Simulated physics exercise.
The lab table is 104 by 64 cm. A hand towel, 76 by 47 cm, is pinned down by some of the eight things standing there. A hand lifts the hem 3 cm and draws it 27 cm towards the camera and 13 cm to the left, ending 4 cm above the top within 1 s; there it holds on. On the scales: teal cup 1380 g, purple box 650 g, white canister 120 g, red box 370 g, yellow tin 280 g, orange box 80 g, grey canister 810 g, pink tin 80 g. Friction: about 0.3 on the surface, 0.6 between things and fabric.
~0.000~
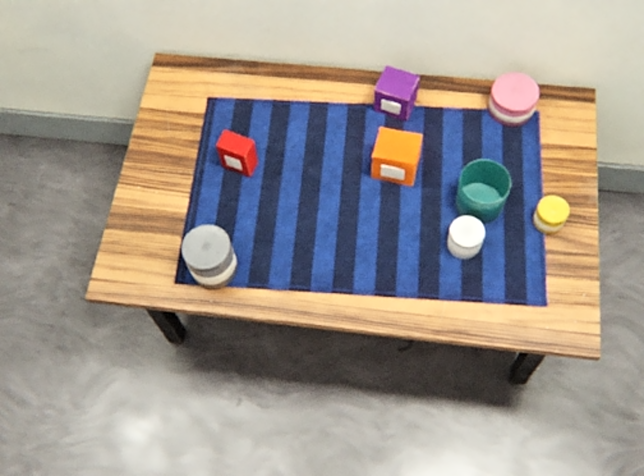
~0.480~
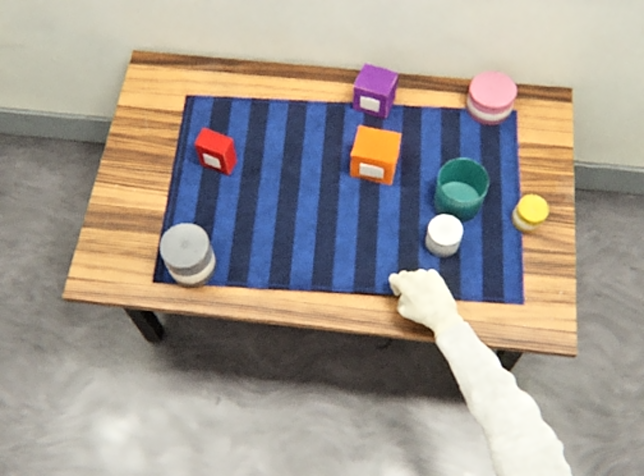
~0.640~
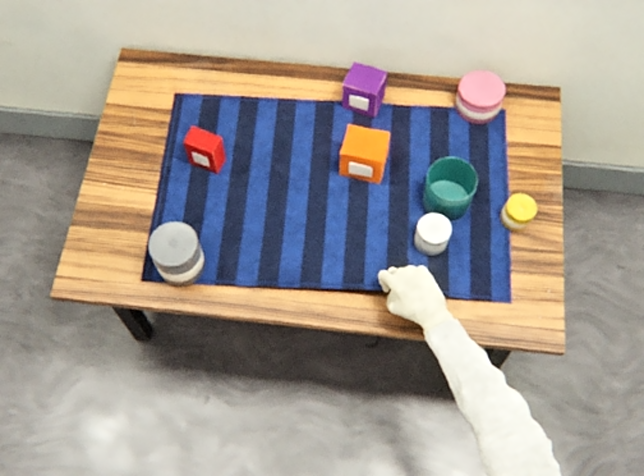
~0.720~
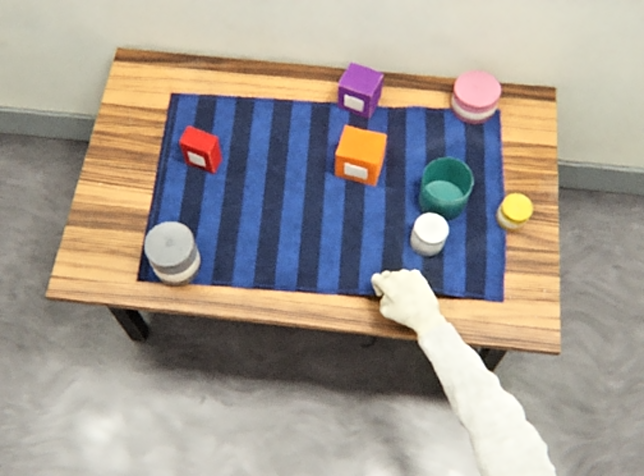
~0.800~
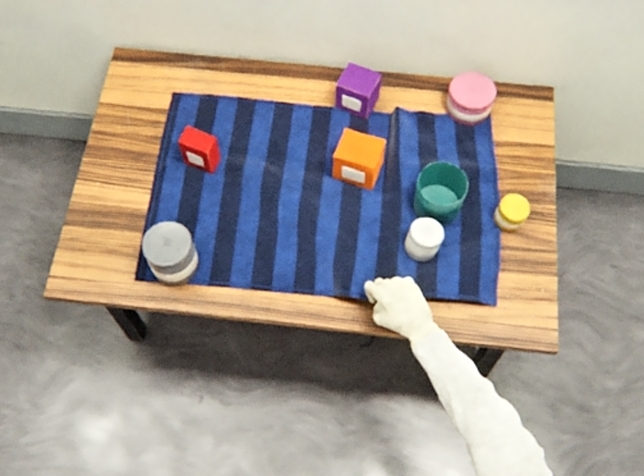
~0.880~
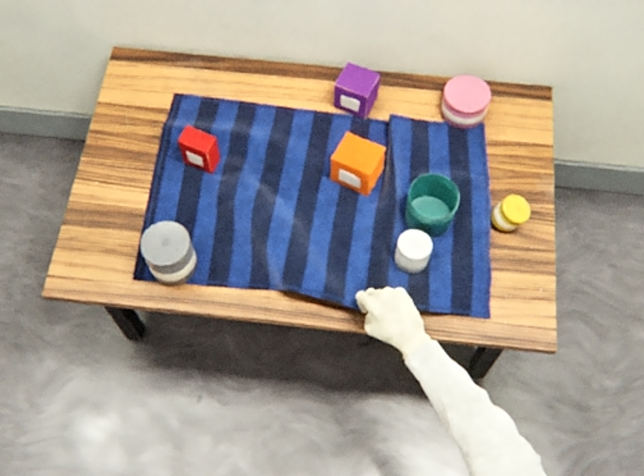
In this clip, a pale hand grips the front edge of a blue striped towel on a wooden table and draws it slightly toward the camera and left, wrinkling the cloth and shifting the teal cup and white canister.
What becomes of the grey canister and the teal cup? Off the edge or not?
The grey canister remains up there, the teal cup falls off.
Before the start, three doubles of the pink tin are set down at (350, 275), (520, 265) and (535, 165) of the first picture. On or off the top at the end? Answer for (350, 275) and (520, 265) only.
In that order: Falls off, drops off.
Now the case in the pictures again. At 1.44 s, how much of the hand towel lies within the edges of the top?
Some 75 per cent of it.
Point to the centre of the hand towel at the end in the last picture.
Near (344, 309).
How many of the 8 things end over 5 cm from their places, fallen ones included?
4 of them.
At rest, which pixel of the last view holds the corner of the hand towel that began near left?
Near (143, 253).
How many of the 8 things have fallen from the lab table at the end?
That makes 4.
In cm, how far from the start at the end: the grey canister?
About: Grey canister 2 cm.
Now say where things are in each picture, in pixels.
In the first picture, grey canister (206, 246); teal cup (485, 181); hand towel corners (174, 283) (208, 97) (547, 307).
In the second picture, hand towel corners (152, 282) (186, 95); grip (399, 294).
In the third picture, hand towel corners (141, 281) (175, 93); grip (388, 291).
In the fourth picture, orange box (361, 144); hand towel corners (137, 281) (171, 93); grip (382, 294).
In the fifth picture, white canister (426, 233); teal cup (443, 184); pink tin (473, 90); hand towel corners (134, 280) (173, 92); grip (375, 302).
In the sixth picture, grey canister (165, 243); teal cup (434, 195); hand towel corners (133, 279) (174, 93) (490, 319); grip (366, 311).
At 1.1 s, 95 % of the hand towel is still over the top; teal cup 13 cm off its start, white canister 13 cm off its start, orange box 9 cm off its start.
At 1.2 s, 85 % of the hand towel is still over the top; teal cup 21 cm off its start, grey canister 1 cm off its start, white canister 21 cm off its start.
At 1.4 s, 75 % of the hand towel is still over the top; teal cup 30 cm off its start at (385, 301), grey canister 2 cm off its start at (167, 250), white canister 30 cm off its start at (366, 366).
At 1.6 s, 70 % of the hand towel is still over the top; teal cup 35 cm off its start, grey canister 2 cm off its start, white canister over the edge.
At 3.2 s, 60 % of the hand towel is still over the top; teal cup over the edge, grey canister 2 cm off its start at (168, 252), red box over the edge, orange box over the edge.
